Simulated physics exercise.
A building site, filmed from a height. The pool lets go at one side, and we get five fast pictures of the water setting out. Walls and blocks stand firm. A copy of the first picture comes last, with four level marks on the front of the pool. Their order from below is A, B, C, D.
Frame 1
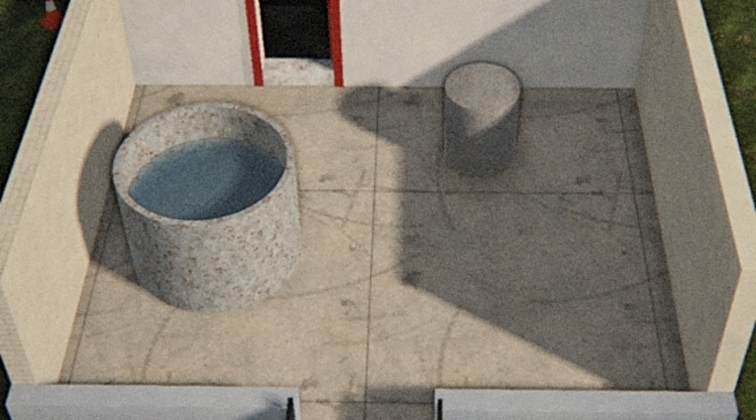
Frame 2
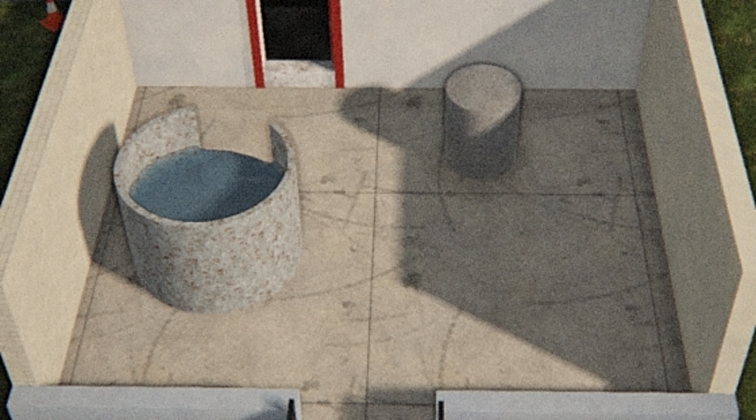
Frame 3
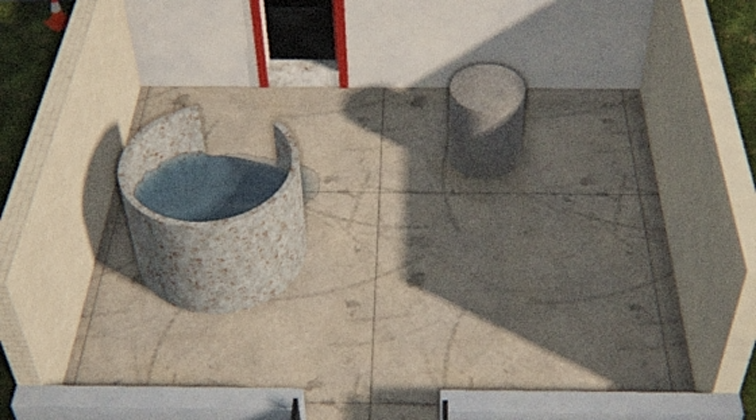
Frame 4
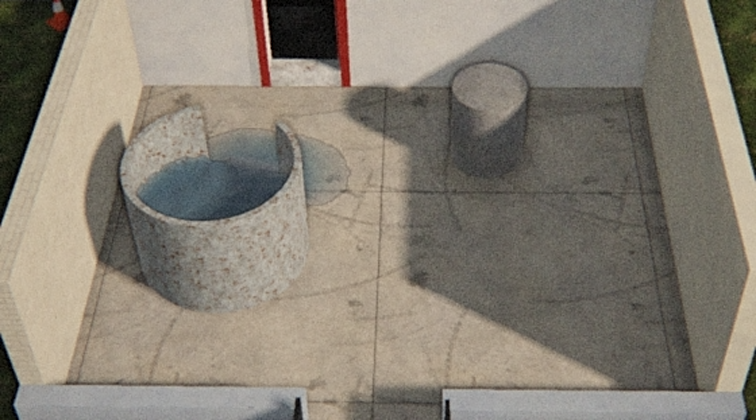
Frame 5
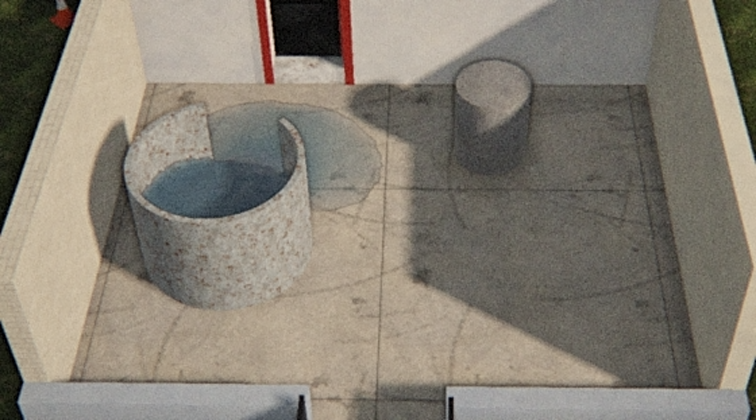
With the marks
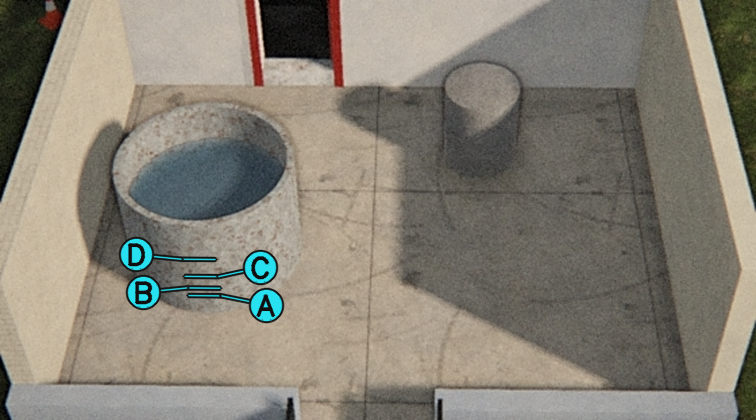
A round stone tank of water lost a section of its back wall, and water poured out through the gap, spreading in a widening puddle across the walled yard's floor near the red doorway.
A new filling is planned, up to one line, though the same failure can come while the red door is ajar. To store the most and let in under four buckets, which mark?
Choose C.
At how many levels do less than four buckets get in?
Three.
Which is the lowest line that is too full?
Line D.
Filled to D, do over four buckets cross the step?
Yes.
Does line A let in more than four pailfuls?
No, that is safe.
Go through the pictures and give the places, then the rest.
Water in the pool at rest, its middle at (209, 191); foot of the red doorway at (299, 86); open gate at (366, 385), in the first frame.
Water covers 1 % of the ground, its front hidden from here, in the second frame.
Water covers 3 % of the ground, its front hidden from here, in the third frame.
In the fourth frame, 6 % of the ground under water, visible out to (330, 151).
In the fifth frame, 12 % of the ground under water, visible out to (327, 112).
In cyan, A at (204, 295); B at (203, 288); C at (201, 276); D at (198, 259); from the bottom up A, B, C, D.
Choosing A, nothing gets over.
Choosing B, nothing gets over.
Choosing C, a splash gets over, under a bucket.
Choosing D, about 9 bucketfuls get in.
